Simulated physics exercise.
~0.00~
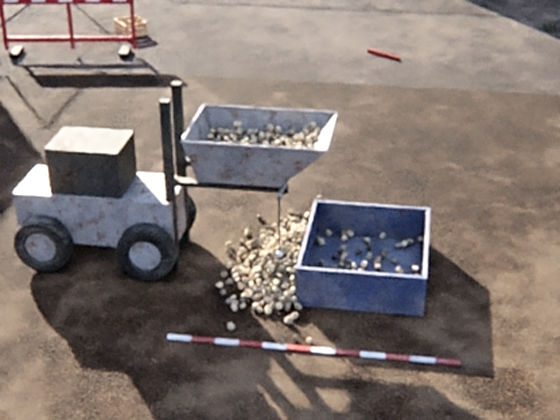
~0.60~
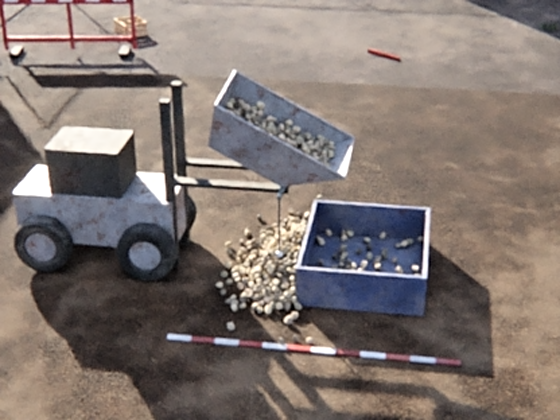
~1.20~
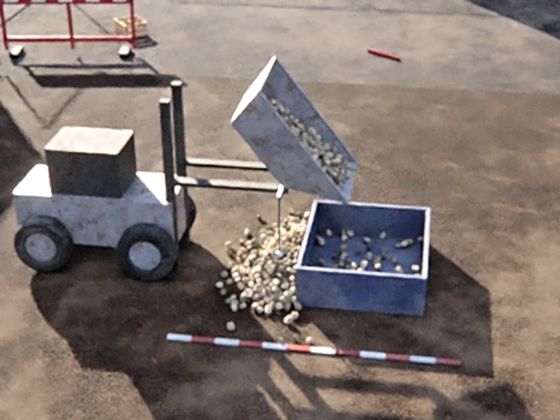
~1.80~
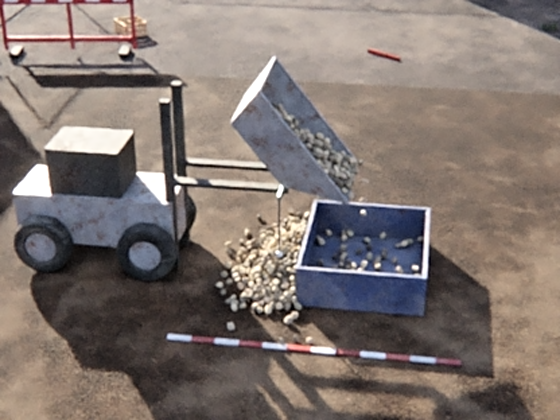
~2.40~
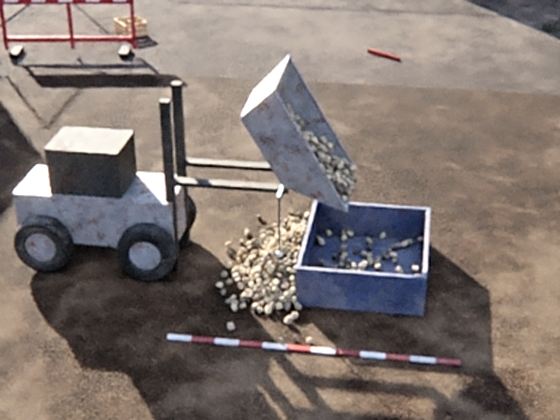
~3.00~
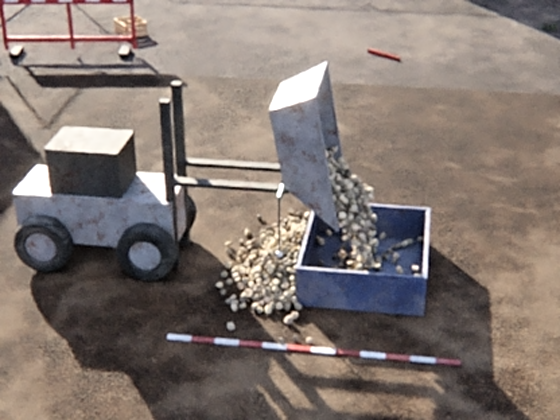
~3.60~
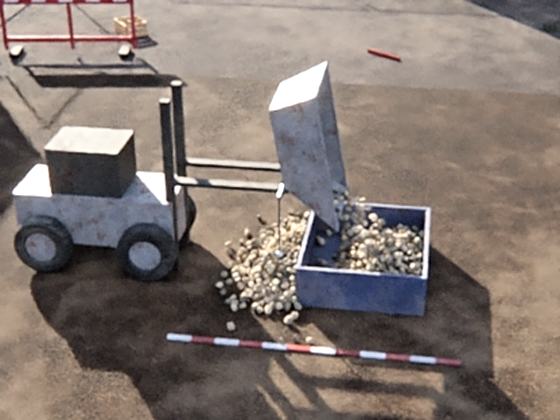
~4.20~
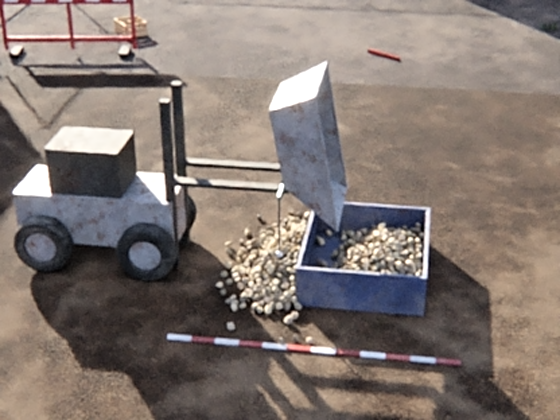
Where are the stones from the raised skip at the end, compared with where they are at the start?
At the start they sit up in the raised skip of the forklift. At the end they lie lower down, heaped in the blue bin.
